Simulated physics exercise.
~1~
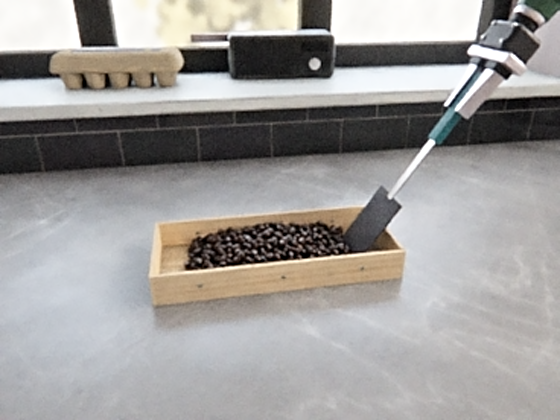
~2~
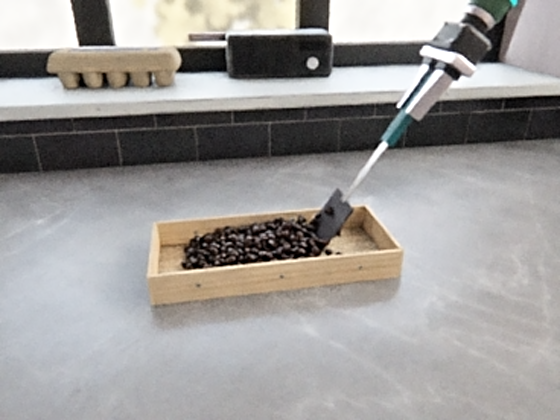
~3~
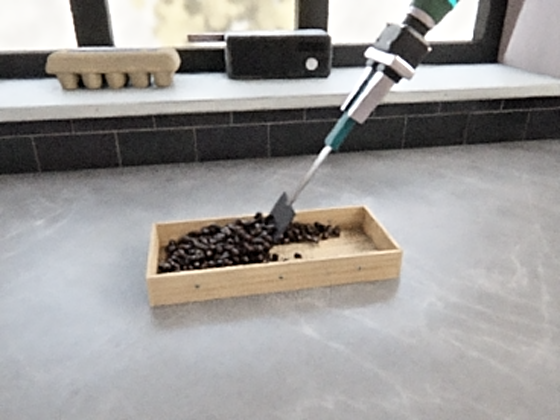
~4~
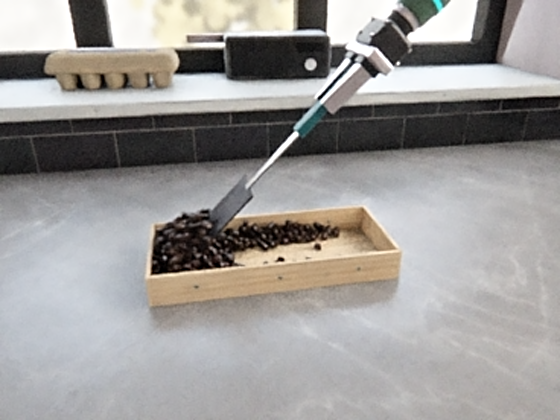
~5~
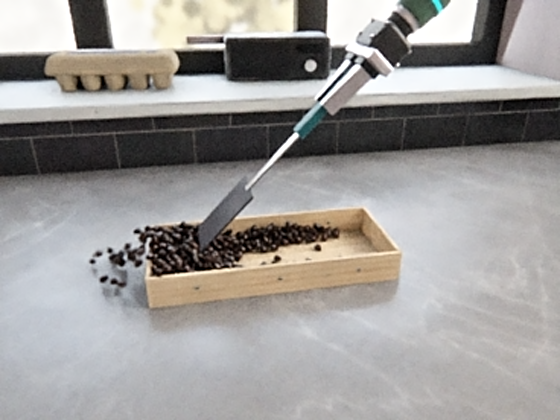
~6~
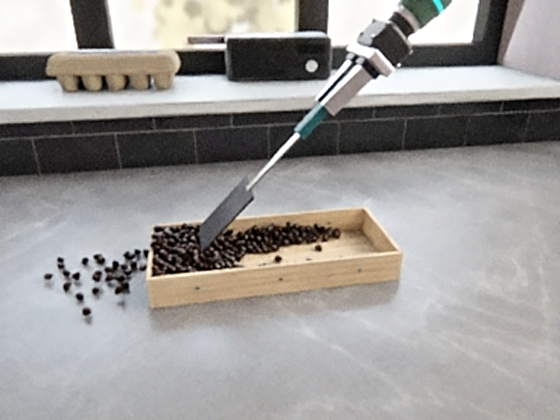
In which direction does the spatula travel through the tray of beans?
The spatula travels to the left, going from the right end of the tray towards the left end.
To begin with, a robotic arm holds a dark spatula at the right end of a shallow wooden tray of dark beans on a grey countertop. The blade sweeps left through the tray, pushing the beans ahead of it and leaving part of the bottom nearly bare. Near the left end, the beans pile up high against the wall, and the spatula stops. Some of them spill over the left edge and scatter across the counter. At the end, the blade rests among the beans, most of which remain in the tray.
